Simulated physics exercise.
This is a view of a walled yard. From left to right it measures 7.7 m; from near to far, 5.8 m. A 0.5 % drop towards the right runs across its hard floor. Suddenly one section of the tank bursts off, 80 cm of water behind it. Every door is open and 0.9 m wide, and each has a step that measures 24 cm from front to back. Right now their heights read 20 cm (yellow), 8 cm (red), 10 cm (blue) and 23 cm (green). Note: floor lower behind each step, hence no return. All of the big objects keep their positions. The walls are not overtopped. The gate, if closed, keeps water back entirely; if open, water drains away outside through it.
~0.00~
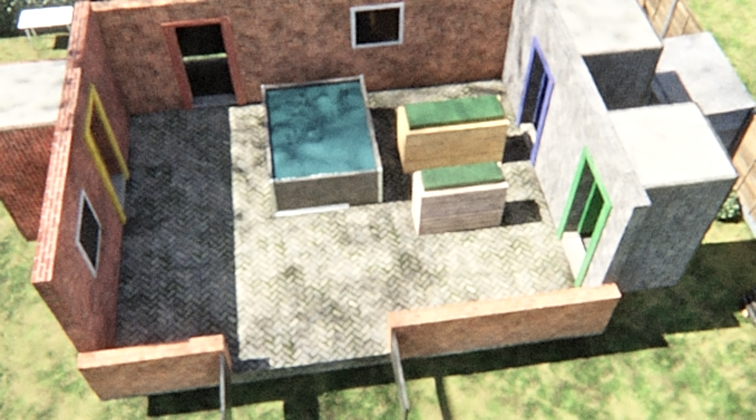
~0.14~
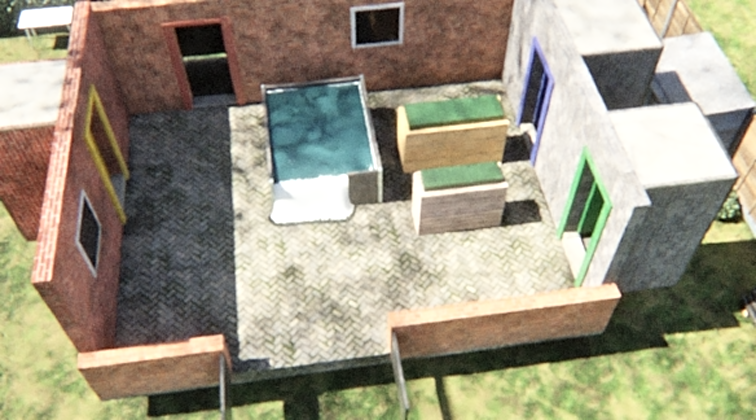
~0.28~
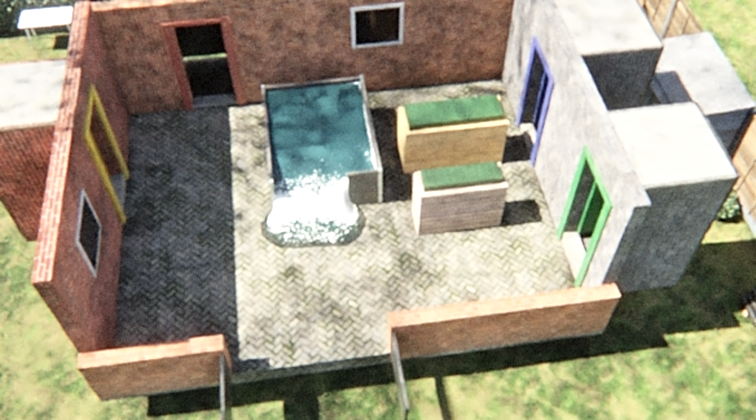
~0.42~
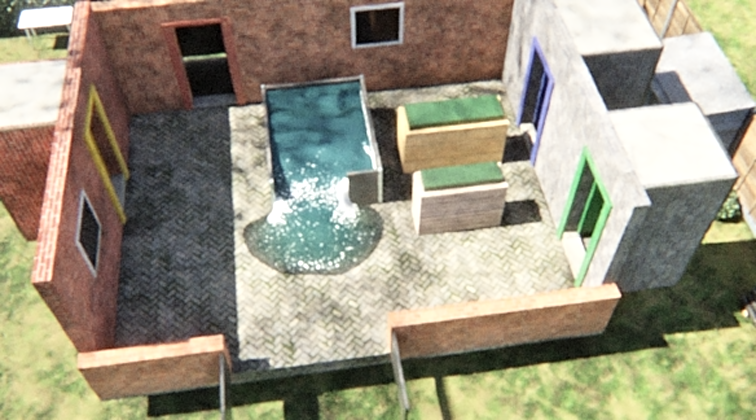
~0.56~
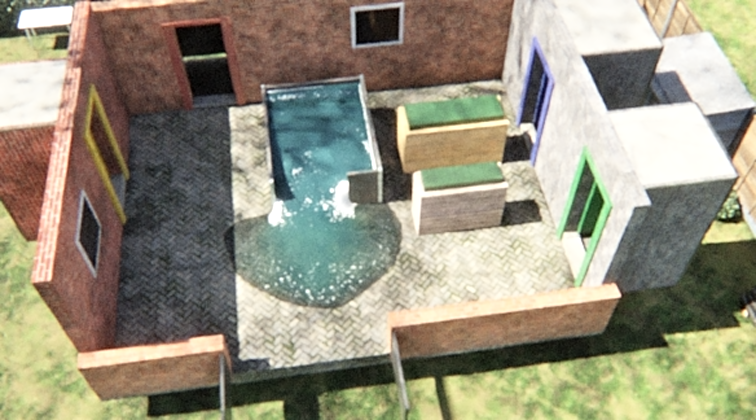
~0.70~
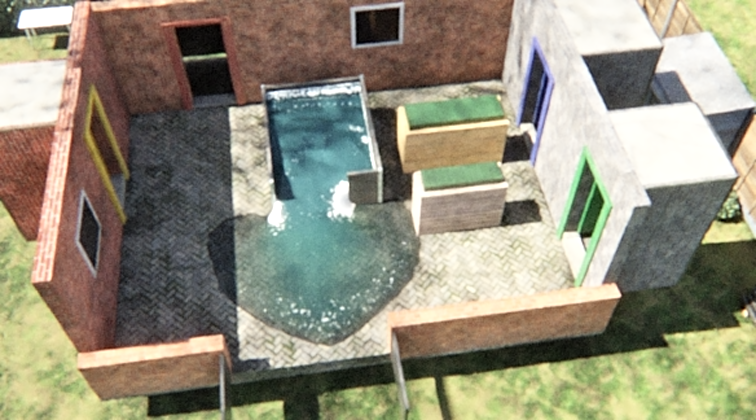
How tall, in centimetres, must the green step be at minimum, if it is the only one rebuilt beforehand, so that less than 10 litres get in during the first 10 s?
It needs to be at least 11 cm tall.
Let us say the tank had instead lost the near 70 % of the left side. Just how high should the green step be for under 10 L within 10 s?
Close to 9.0 cm at the least.
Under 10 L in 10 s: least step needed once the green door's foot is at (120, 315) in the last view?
Roughly 14.0 cm, give or take.
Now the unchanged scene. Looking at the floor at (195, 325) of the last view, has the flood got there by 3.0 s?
At that moment it's submerged.
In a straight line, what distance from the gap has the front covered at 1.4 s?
Near 3.8 metres, give or take.
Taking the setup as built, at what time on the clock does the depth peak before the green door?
Near 3.4 s.
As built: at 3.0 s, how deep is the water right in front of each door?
Door by door, in centimetres - yellow 0, red 0, blue 0, green 12.
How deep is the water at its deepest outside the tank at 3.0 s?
I'd estimate roughly 28 cm.
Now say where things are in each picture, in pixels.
In the first picture, still water, 80 cm deep, in the tank at (319, 130); the green door at (581, 227) is dry.
In the second picture, water pours out at (312, 196) and has run 0.3 m, to (336, 220); about 9 cm deep outside, 80 cm at the back.
In the third picture, the front is at (322, 243), 0.8 m from the gap at (312, 199); 1.2 m2 of floor is wet, 80 cm left at the back.
In the fourth picture, water pours out at (312, 200) and has run 1.4 m, to (322, 272); about 10 cm deep outside, 80 cm at the back.
In the fifth picture, the gap is at (312, 200), the front 2.1 m out at (326, 305); the back of the tank holds 76 cm.
In the sixth picture, water pours out at (312, 200) and has run 2.7 m, to a hidden place; about 6 cm deep outside, 67 cm at the back; the green door at (581, 227), 4.7 m from the gap, is still 2.7 m from the nearest water.
After 1.4 s water covers 30 % of the floor, deepest (42 cm) near (295, 217); it has not reached the green door.
After 3.0 s water covers 40 % of the floor, deepest (28 cm) near (112, 375); 12 cm at the green door, 0 litres in over its 23 cm step.
After 10.0 s water covers 95 % of the floor, deepest (8 cm) near (498, 85); 5 cm at the green door, 0 litres in over its 23 cm step.
At the green door as built, the water arrived by 2.8 s and peaked near 15 cm at 3.4 s.
Run again over the same 10 s with other heights there, 14 litres in over 10 cm, 6 litres over 12 cm. The limit of 10 litres is kept from about 11 cm up.
